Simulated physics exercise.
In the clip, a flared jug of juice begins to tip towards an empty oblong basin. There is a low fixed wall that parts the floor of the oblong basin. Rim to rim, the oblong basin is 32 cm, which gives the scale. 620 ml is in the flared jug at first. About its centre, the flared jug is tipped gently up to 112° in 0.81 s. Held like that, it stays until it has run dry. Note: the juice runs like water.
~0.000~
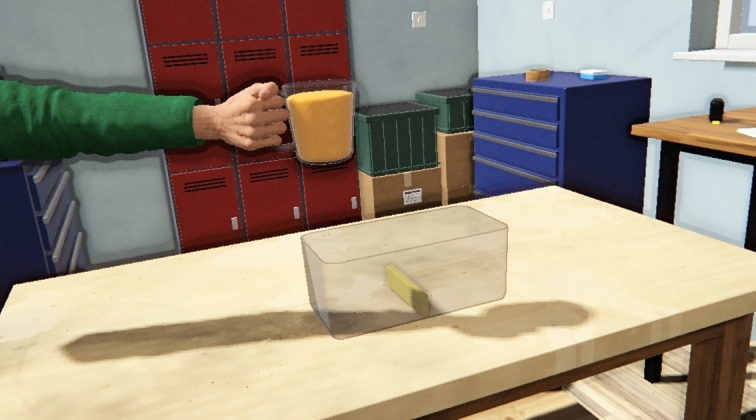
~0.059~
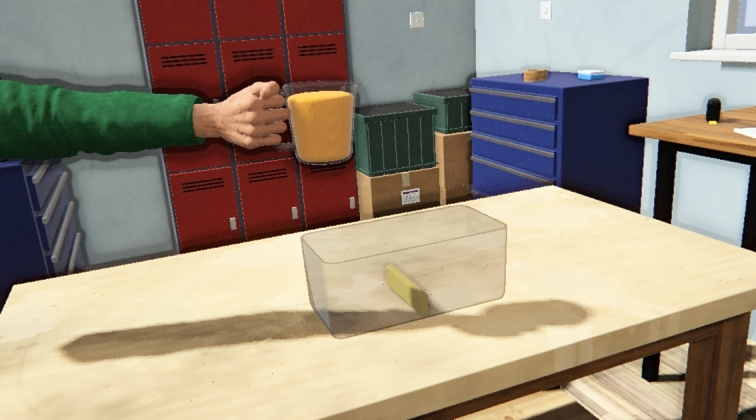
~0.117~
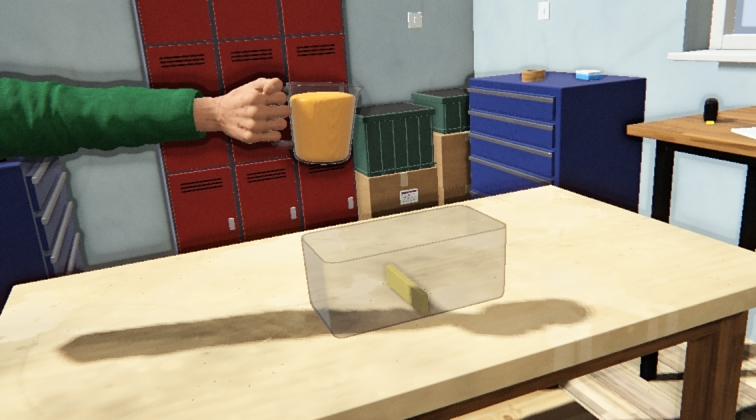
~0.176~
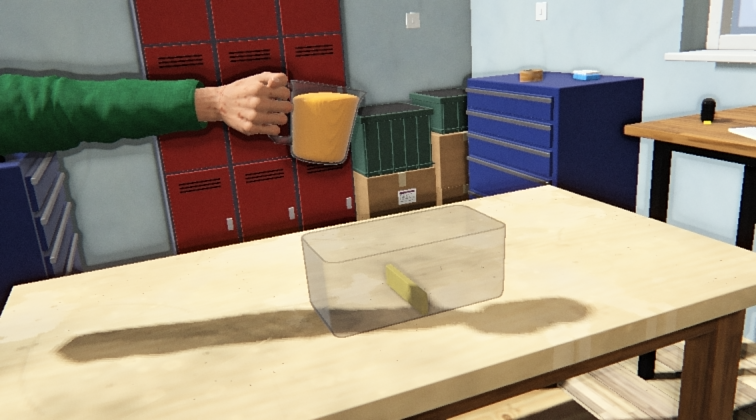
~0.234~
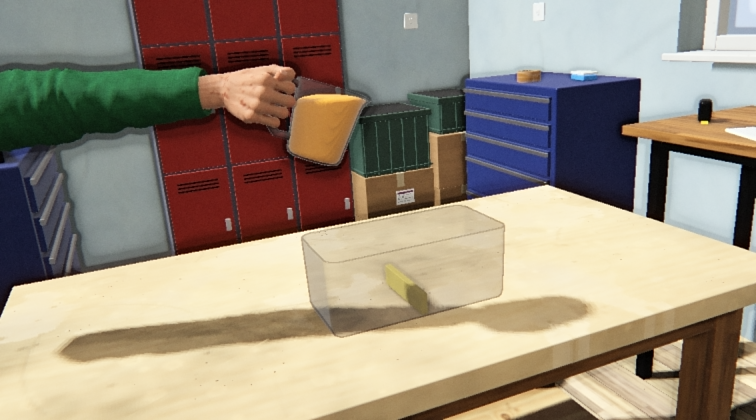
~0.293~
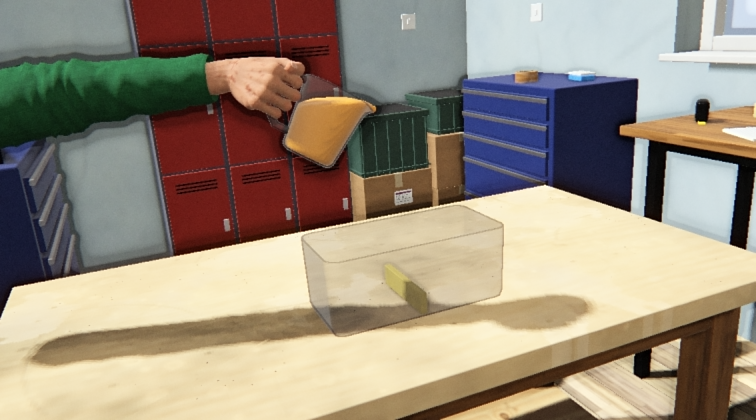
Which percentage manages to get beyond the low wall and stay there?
Beyond the low wall, roughly 79 per cent stays.
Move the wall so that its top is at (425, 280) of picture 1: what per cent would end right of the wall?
Then it comes to around 35 per cent.
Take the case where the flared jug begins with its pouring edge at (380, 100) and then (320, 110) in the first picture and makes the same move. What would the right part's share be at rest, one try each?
90 then 10 %.
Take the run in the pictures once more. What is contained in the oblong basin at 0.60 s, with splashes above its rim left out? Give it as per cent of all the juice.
Estimate - around 16 in a hundred parts.
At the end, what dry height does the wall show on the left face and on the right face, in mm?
Left 34 mm, right 18 mm.
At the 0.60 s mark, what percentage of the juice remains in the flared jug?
50 %.
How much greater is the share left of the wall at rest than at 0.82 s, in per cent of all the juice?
About 10 percent, give or take.
By 0.60 s the tilt is 94° and 49 per cent is still to pour, 0 is left of the wall and 16 right of it.
By 0.82 s the tilt is 112° and 6 per cent is still to pour, 9 is left of the wall and 68 right of it.
By 1.06 s the tilt is 112° and 0 per cent is still to pour, 19 is left of the wall and 79 right of it.
By 1.31 s the tilt is 112° and 0 per cent is still to pour, 19 is left of the wall and 79 right of it.
At rest 19 per cent lies left of the wall, 79 right of it and 2 outside.
